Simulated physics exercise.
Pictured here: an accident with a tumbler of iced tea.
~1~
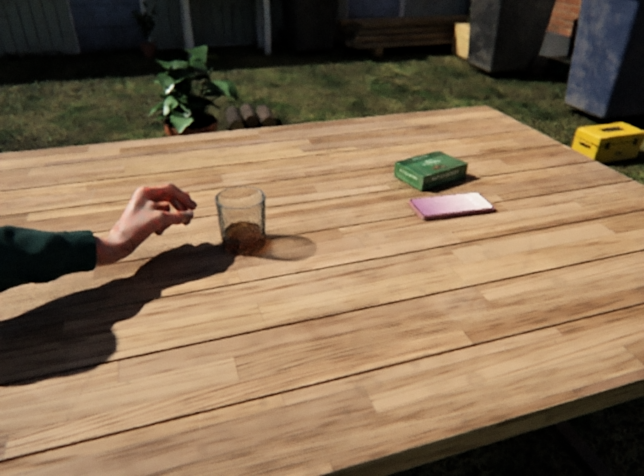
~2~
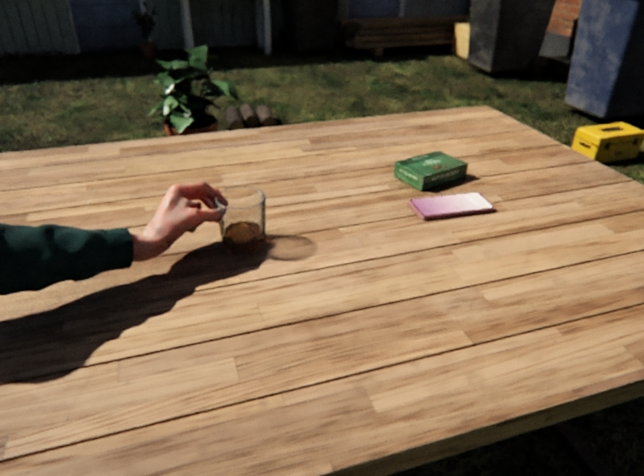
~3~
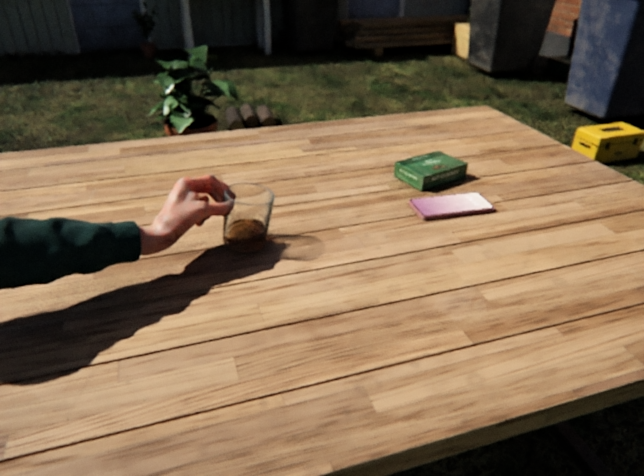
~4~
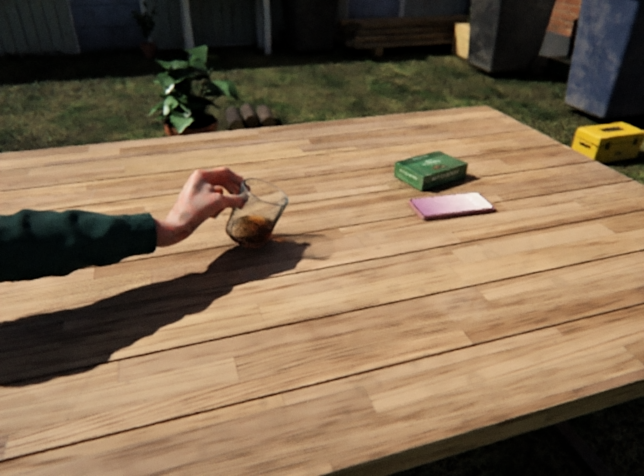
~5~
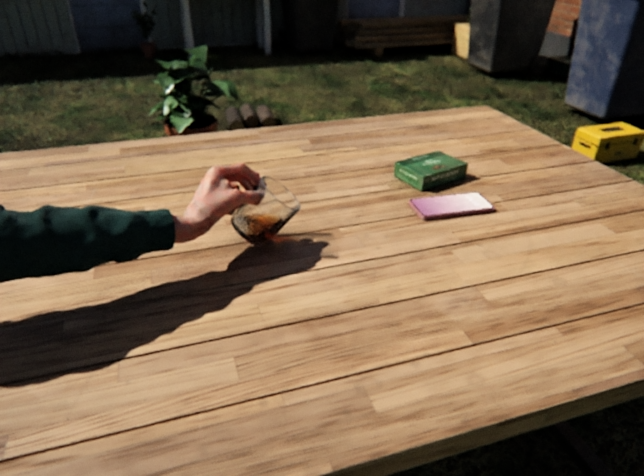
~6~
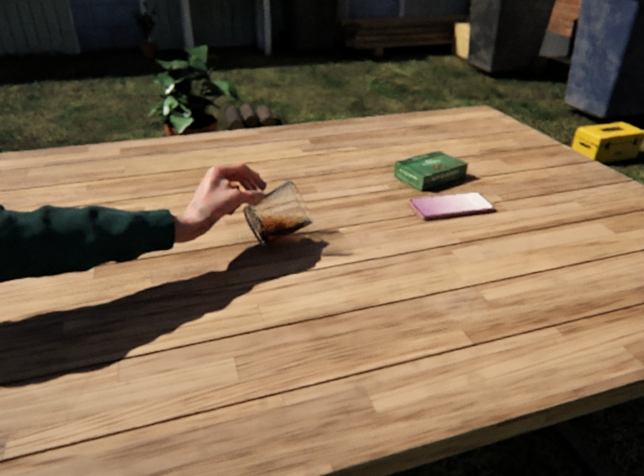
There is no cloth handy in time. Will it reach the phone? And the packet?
Take the phone: It is left wet. Take the packet: It is left dry.
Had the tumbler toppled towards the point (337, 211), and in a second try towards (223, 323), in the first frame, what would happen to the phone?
Well, the first time it gets caught, while the second time it is left alone.
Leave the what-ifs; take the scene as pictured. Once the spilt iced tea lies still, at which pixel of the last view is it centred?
It settles with its centre at about (416, 231).
A moment on, the puddle covers about as much as a saucer; the phone is reached; the packet is untouched.
Further on, the puddle covers about as much as a plate; the phone is reached; the packet is untouched.
When it is over, the puddle covers about as much as a plate; the phone is reached; the packet is untouched.
